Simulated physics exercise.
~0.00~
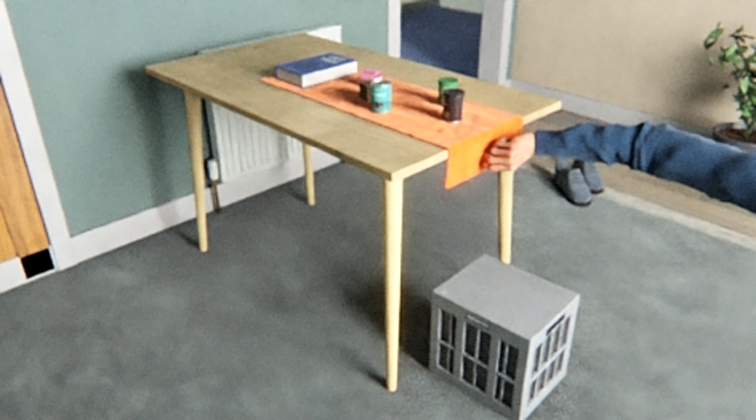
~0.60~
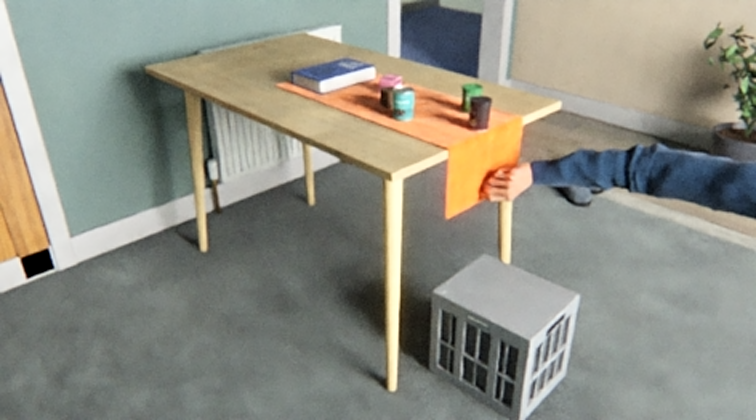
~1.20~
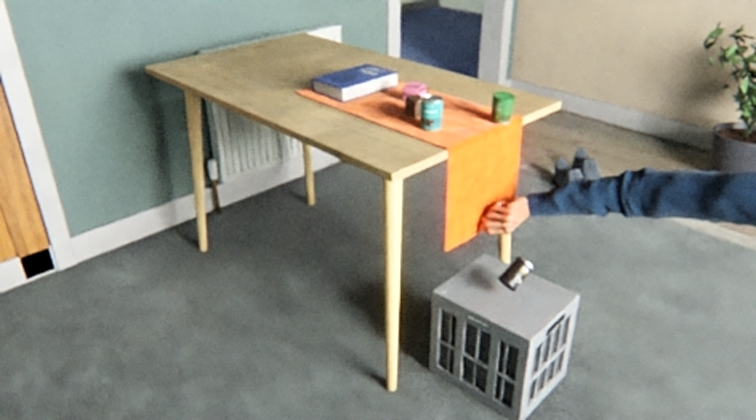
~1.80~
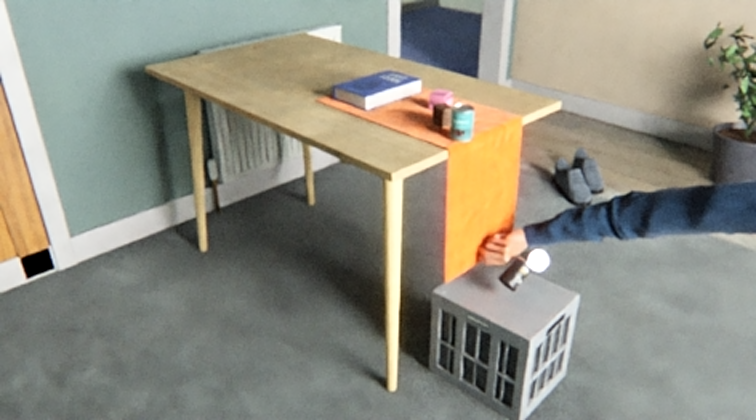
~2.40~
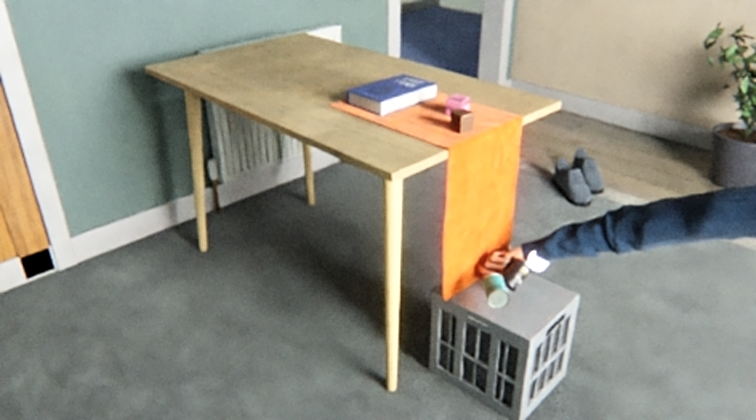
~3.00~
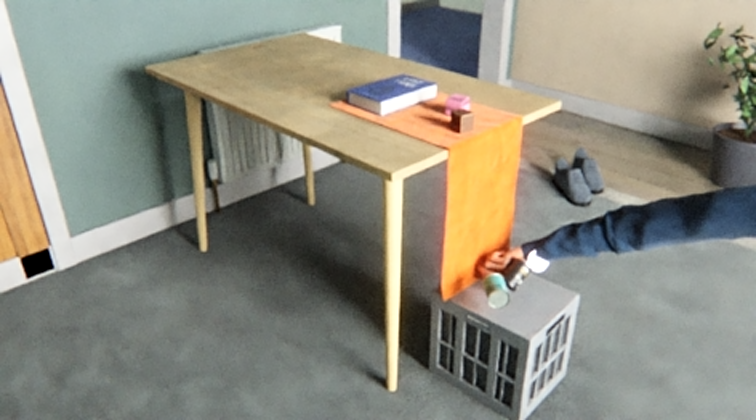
A hand drew an orange tablecloth down over the table's edge, carrying a book and small items along until a black can, then a green one, then a turquoise one dropped onto the grey crate, while the book and two small things stayed on the table.
